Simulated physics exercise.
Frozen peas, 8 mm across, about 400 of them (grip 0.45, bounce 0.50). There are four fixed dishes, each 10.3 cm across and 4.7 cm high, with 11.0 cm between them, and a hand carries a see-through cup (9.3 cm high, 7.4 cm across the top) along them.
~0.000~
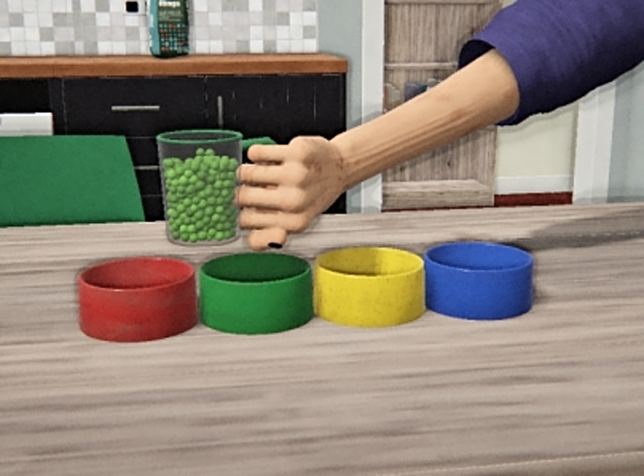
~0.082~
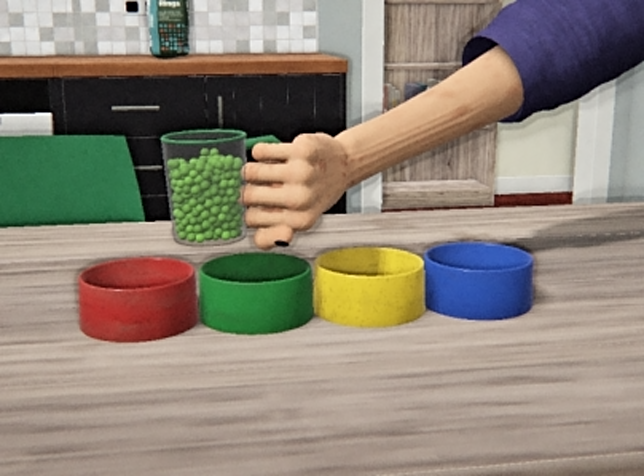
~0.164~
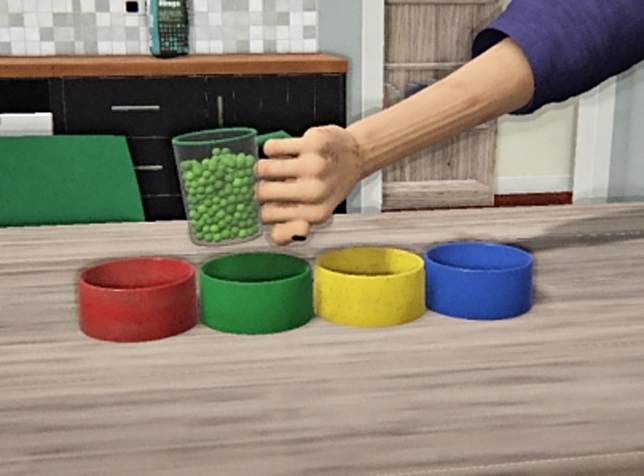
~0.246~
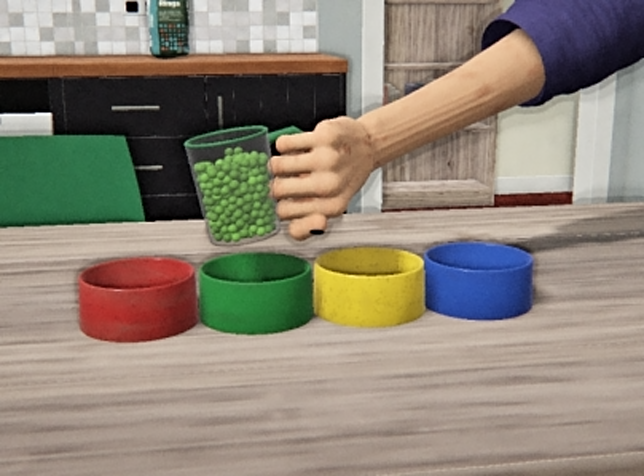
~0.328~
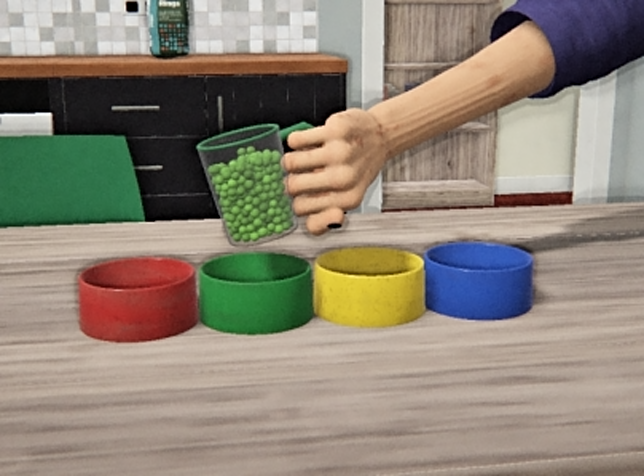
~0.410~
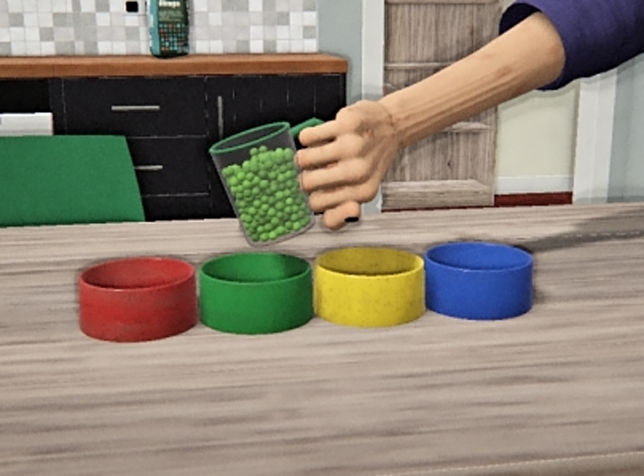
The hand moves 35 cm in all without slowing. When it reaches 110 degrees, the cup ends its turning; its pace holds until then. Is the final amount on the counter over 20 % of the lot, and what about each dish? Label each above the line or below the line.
Red: Below the line; blue: Above the line; green: Below the line; yellow: Below the line; counter: Below the line.
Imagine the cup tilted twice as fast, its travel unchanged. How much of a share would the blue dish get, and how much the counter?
The blue dish would get 10 and the counter 0.
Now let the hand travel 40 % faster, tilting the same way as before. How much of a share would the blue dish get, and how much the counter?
Blue: 100; counter: 0.
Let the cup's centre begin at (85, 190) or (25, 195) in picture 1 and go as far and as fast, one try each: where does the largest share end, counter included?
The winner: Yellow; yellow.
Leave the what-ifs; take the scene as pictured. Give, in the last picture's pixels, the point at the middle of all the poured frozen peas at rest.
I'd say roughly (481, 280).
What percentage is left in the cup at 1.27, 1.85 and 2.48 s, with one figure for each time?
Close to 100, 95 and 35 per cent respectively.
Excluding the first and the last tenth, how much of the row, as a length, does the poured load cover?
The stretch is around 6 cm long.
After 1.27 s, tilt 60 degrees; cup holds 100 %.
After 1.85 s, tilt 89 degrees; cup holds 95 %, blue 5 %.
After 2.48 s, tilt 110 degrees; cup holds 35 %, blue 65 %.
In the end, at 3.5 s, red 0 %, blue 100 %, green 0 %, yellow 0 %, counter 0 %.
